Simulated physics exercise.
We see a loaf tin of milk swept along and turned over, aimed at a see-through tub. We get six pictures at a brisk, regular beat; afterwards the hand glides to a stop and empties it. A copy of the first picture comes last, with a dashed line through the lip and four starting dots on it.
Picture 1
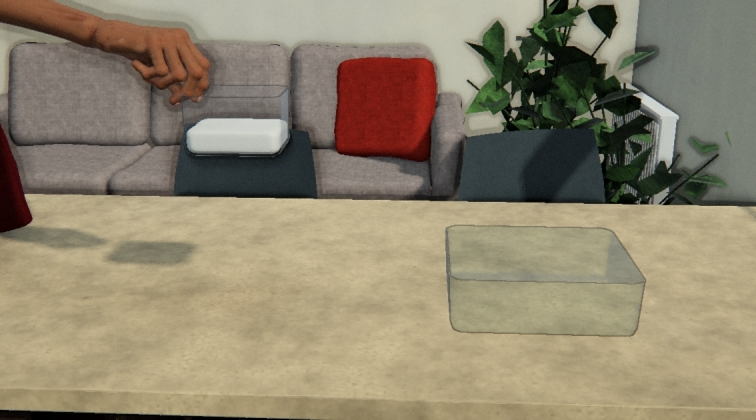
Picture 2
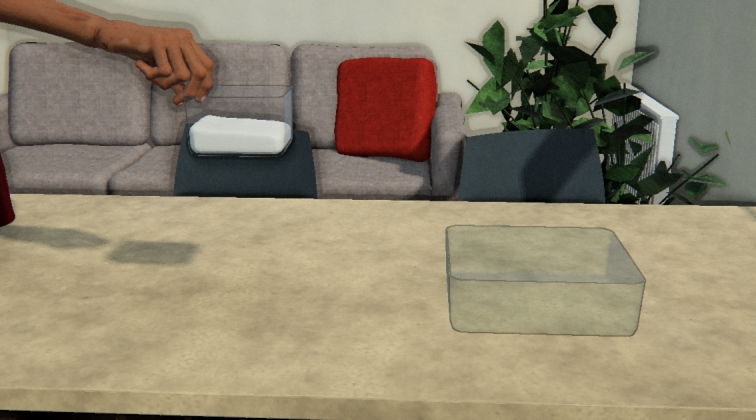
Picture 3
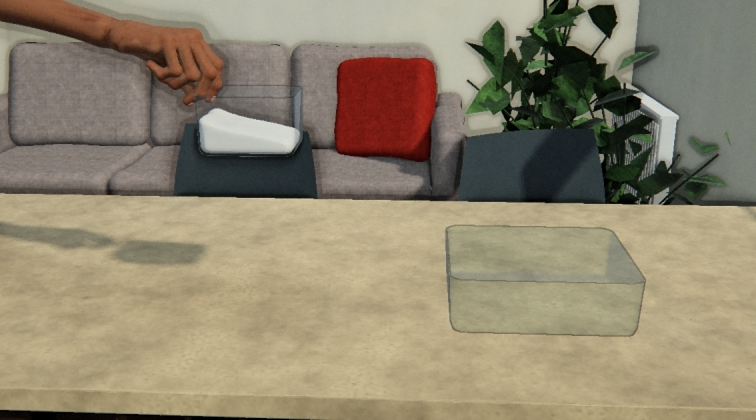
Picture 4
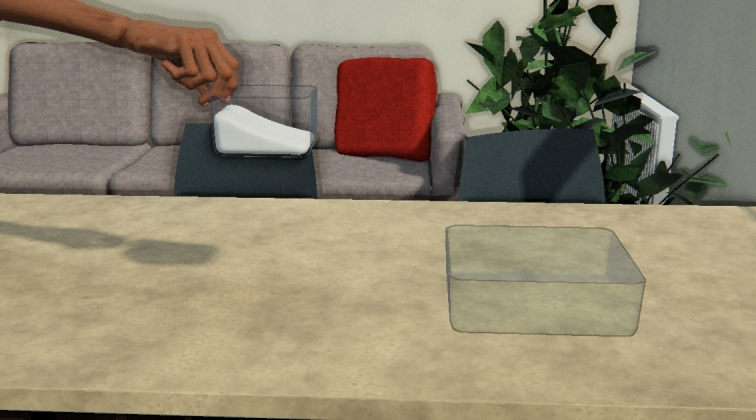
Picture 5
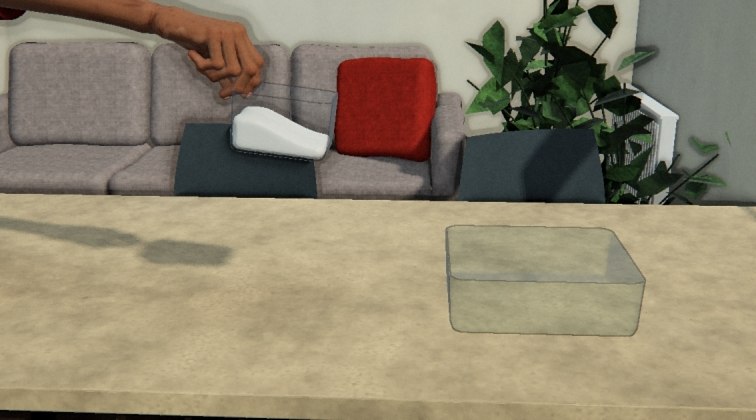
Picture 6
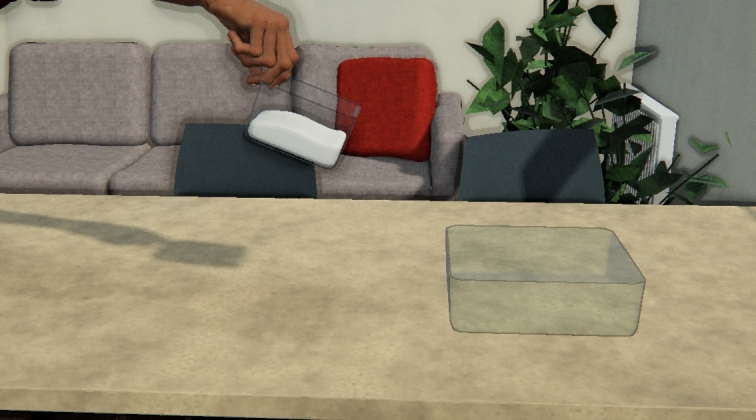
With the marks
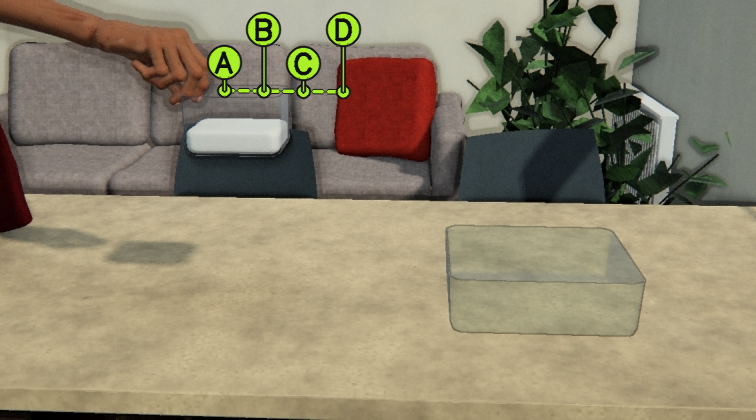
To begin with, a hand holds a clear container of white liquid upright above the left side of a table, with an empty see-through tub on the right. The hand carries it rightward as the liquid sloshes into a slanted shape, then tilts the container down to the right, the liquid still inside.
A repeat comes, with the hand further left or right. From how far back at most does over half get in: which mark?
Choose C.
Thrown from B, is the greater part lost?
Yes, that goes wrong.
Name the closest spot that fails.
It is B.
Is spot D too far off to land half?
No.
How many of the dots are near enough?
Two of the four.
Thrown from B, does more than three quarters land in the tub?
No.
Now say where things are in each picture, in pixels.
Upright, lip at (283, 91); tub from (450, 329) to (637, 334); nothing has left yet.
Upright, lip at (286, 91); nothing has left yet.
Upright, lip at (296, 91); nothing has left yet.
Upright, lip at (311, 91); nothing has left yet.
Tipped about 7°, lip at (333, 97); nothing has left yet.
Tipped about 22°, lip at (357, 111); nothing has left yet.
On the marked copy, A at (224, 90); B at (263, 91); C at (303, 91); D at (343, 91).
If A is chosen, about 0 % lands in the tub, 99 % falls short.
If B is chosen, about 27 % lands in the tub, 65 % falls short and 8 % goes beside or beyond.
If C is chosen, about 69 % lands in the tub, 22 % falls short and 9 % goes beside or beyond.
If D is chosen, about 77 % lands in the tub, 11 % falls short and 12 % goes beside or beyond.
